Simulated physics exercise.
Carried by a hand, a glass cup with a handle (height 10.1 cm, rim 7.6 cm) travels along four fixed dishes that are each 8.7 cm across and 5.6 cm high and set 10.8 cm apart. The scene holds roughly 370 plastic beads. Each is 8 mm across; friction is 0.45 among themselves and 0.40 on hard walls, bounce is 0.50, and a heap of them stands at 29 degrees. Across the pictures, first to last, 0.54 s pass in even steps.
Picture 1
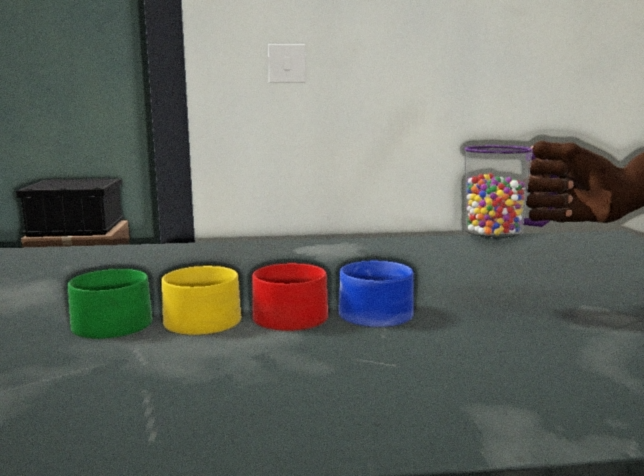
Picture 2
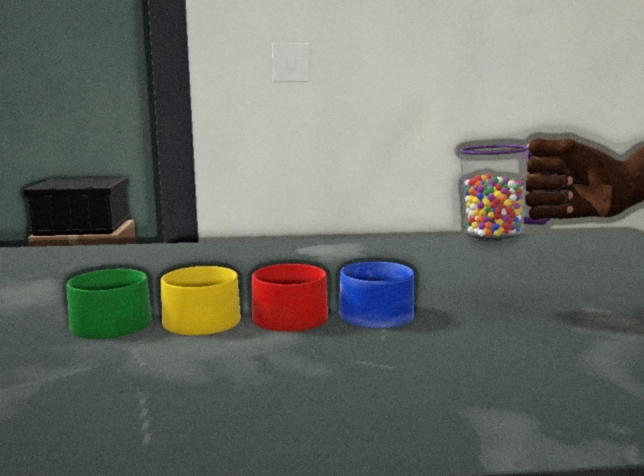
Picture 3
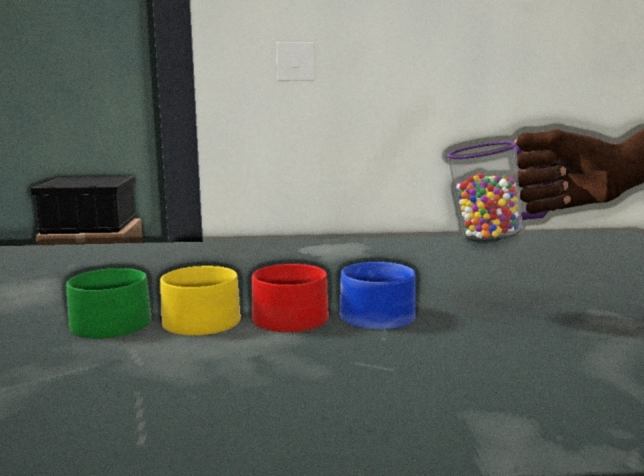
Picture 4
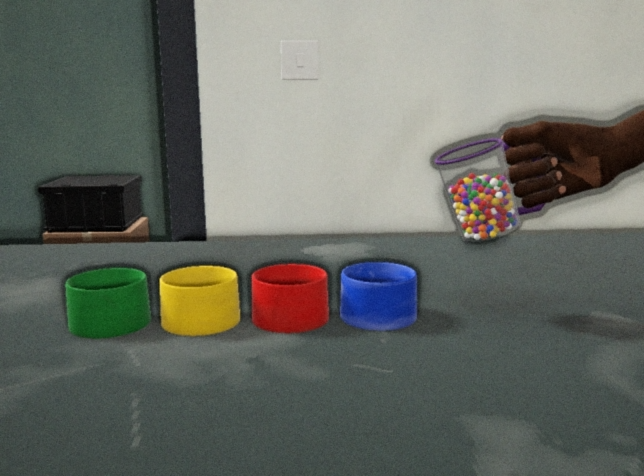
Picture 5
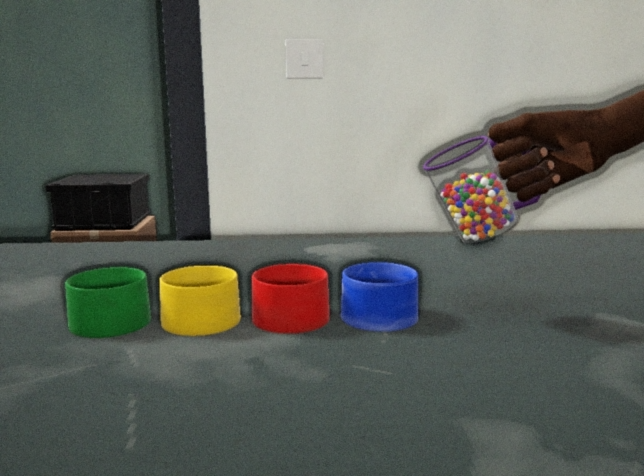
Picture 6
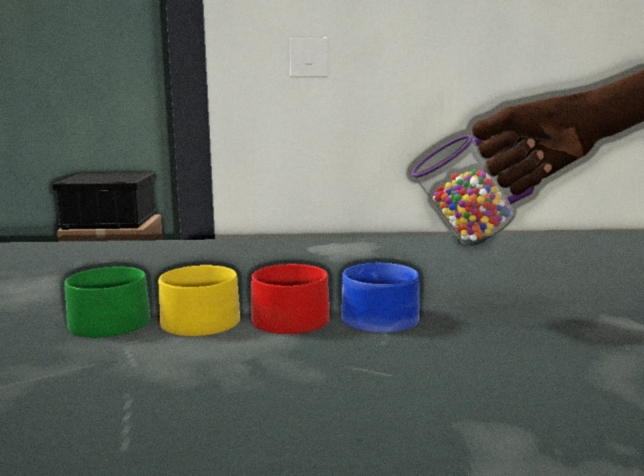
A hand at the right holds a clear handled cup with a purple rim, partly filled with small multicoloured beads, above a worn grey-green tabletop seen from the front and slightly above. Green, yellow, red and blue dishes stand in a row from left to centre, before a pale wall with a switch plate and a dark box. The hand moves the cup slightly left while steadily tilting it leftward, the beads shifting inside, as the background drifts slightly right with a small camera movement.
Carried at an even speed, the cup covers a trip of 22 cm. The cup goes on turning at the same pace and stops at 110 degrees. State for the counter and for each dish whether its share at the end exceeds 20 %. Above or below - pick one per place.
Red: Above; blue: Below; green: Below; yellow: Below; counter: Below.
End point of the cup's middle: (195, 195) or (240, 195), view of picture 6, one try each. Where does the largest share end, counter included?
The winner: Red; red.
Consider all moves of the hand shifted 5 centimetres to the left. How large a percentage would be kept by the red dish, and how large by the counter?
Red: 30, counter: 40.
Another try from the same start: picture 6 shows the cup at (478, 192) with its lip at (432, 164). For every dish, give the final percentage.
Per cent kept: Red 90, blue 0, green 0, yellow 0.
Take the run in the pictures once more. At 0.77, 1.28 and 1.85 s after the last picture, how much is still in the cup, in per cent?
First 100, then 35, then 0 per cent.
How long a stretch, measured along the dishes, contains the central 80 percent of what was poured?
It spans about 6 centimetres along the dishes.
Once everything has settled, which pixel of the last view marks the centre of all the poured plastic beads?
My guess is close to (282, 301).
Then, 0.77 s after the last picture, tilt 90 degrees; cup holds 100 %.
Then, 1.28 s after the last picture, tilt 110 degrees; cup holds 35 %, red 60 %.
Then, 1.85 s after the last picture, tilt 110 degrees; cup holds 0 %, red 90 %.
In the end, red 90 %, blue 0 %, green 0 %, yellow 0 %, counter 10 %.
